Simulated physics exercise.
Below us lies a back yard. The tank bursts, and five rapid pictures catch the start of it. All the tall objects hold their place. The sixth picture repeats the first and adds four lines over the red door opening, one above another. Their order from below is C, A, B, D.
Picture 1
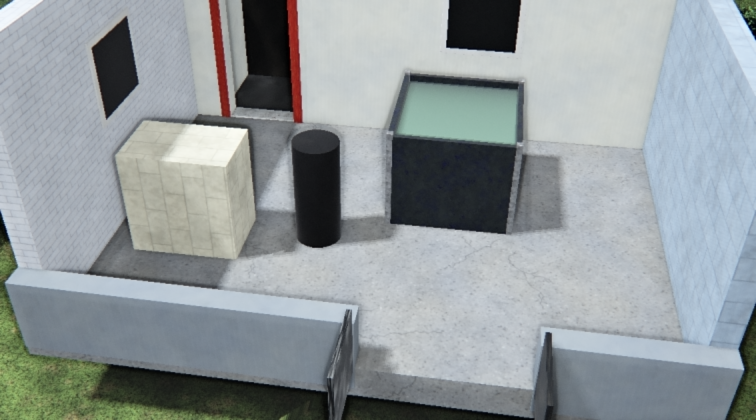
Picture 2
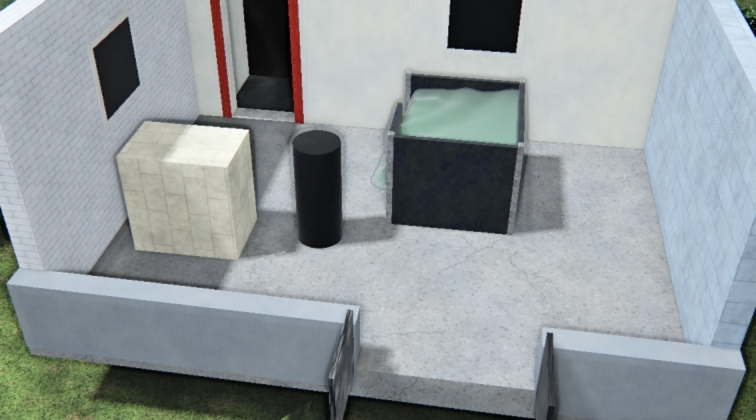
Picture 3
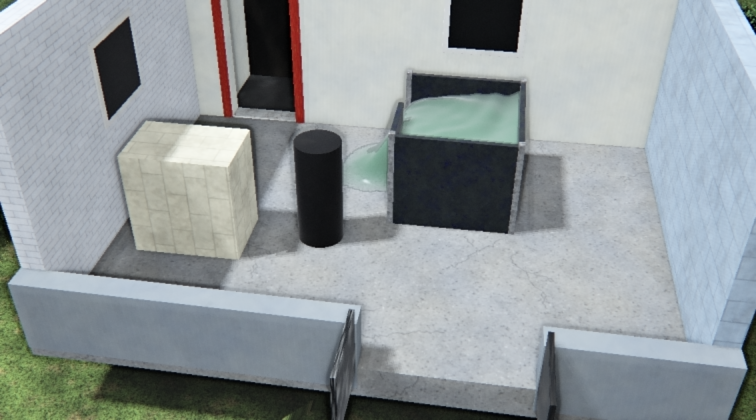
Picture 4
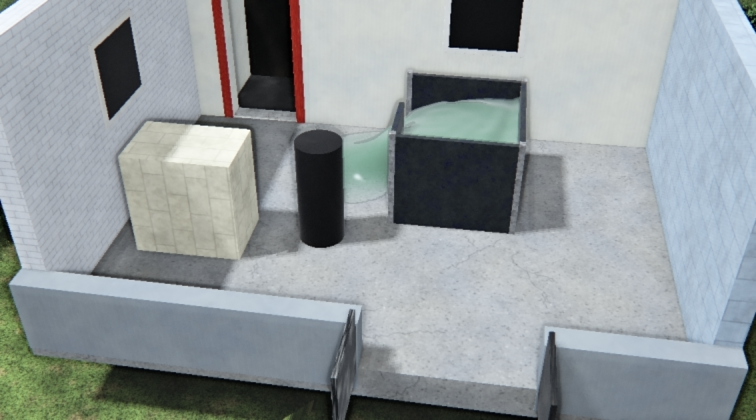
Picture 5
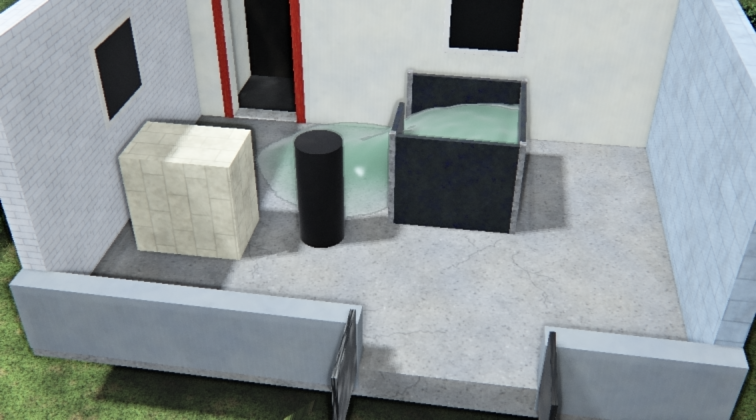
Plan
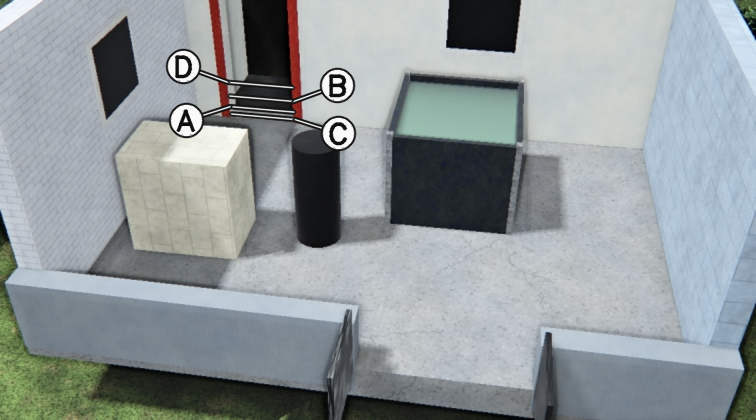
Pale green water shifts in a dark open-topped tank at the back of a walled yard, seen from above by a still camera. A black cylinder stands left of the tank, a cream block farther left, a red-framed doorway behind and an open gate in front. The water sinks and slopes inside the tank while some pours out its left side, spreading across grey paving behind the cylinder.
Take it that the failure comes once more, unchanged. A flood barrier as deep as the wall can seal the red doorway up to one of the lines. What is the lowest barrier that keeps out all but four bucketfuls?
B will do.
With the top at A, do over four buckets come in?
Yes.
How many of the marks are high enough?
Two.
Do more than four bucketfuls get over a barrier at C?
Yes.
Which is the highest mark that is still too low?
It is A.
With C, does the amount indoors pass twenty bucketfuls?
Yes.
In white, A at (262, 109); B at (261, 98); C at (262, 116); D at (260, 84); from the bottom up C, A, B, D.
If A is chosen, about 8 bucketfuls get in.
If B is chosen, a splash gets over, under a bucket.
If C is chosen, dozens of bucketfuls pour in.
If D is chosen, nothing gets over.
